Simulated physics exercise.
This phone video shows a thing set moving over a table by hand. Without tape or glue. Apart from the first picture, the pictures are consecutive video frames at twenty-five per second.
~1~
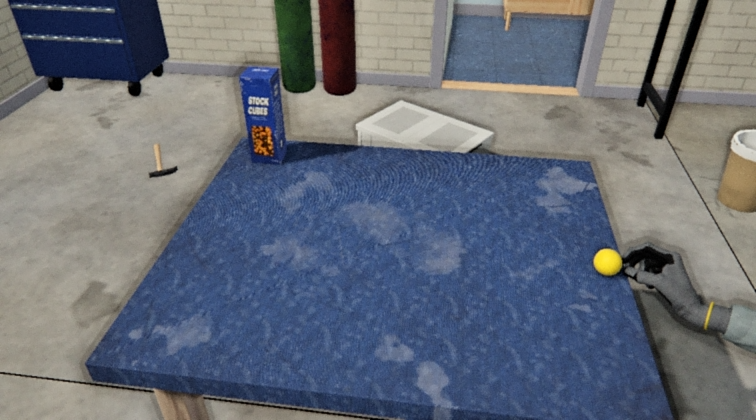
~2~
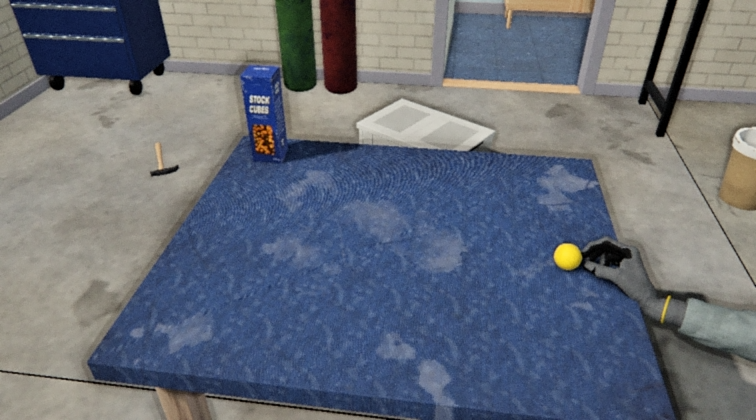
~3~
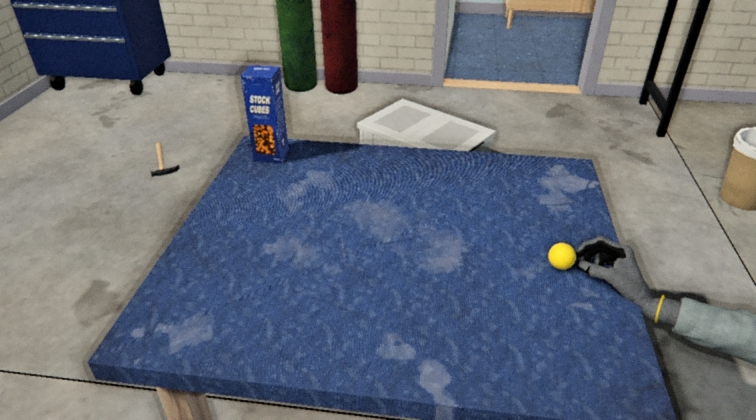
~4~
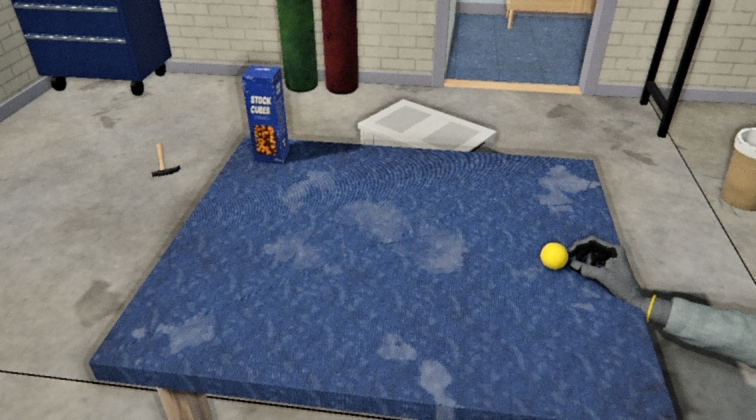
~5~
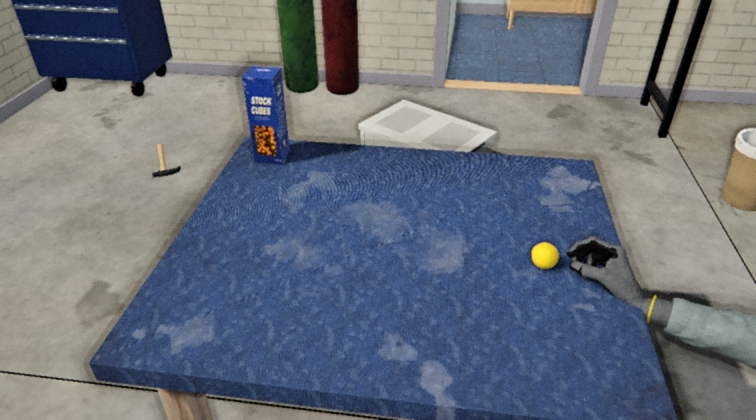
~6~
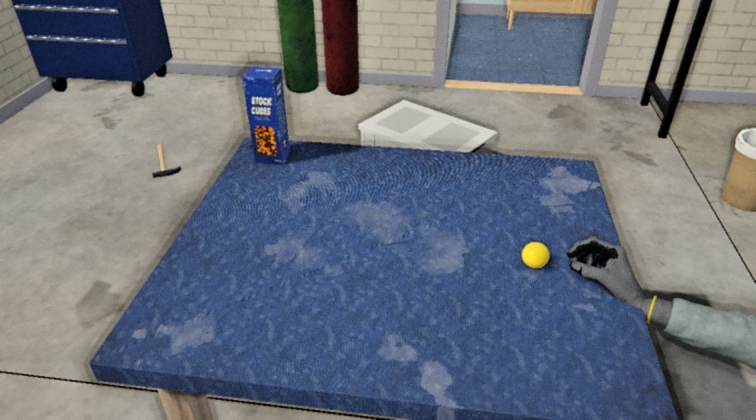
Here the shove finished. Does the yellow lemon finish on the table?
Yes, it finishes on the table.
Then, 0.10 s past the last view, yellow lemon displaced about its own width near (514, 253).
Then, 0.30 s past the last view, yellow lemon displaced well along near (477, 250).
Then, 0.50 s past the last view, yellow lemon displaced well along near (448, 247).
Then, 0.80 s past the last view, yellow lemon displaced well along near (421, 245).
Finally, moved from the start, yellow lemon. Final places as the last picture's camera would see them, yellow lemon near (411, 245).
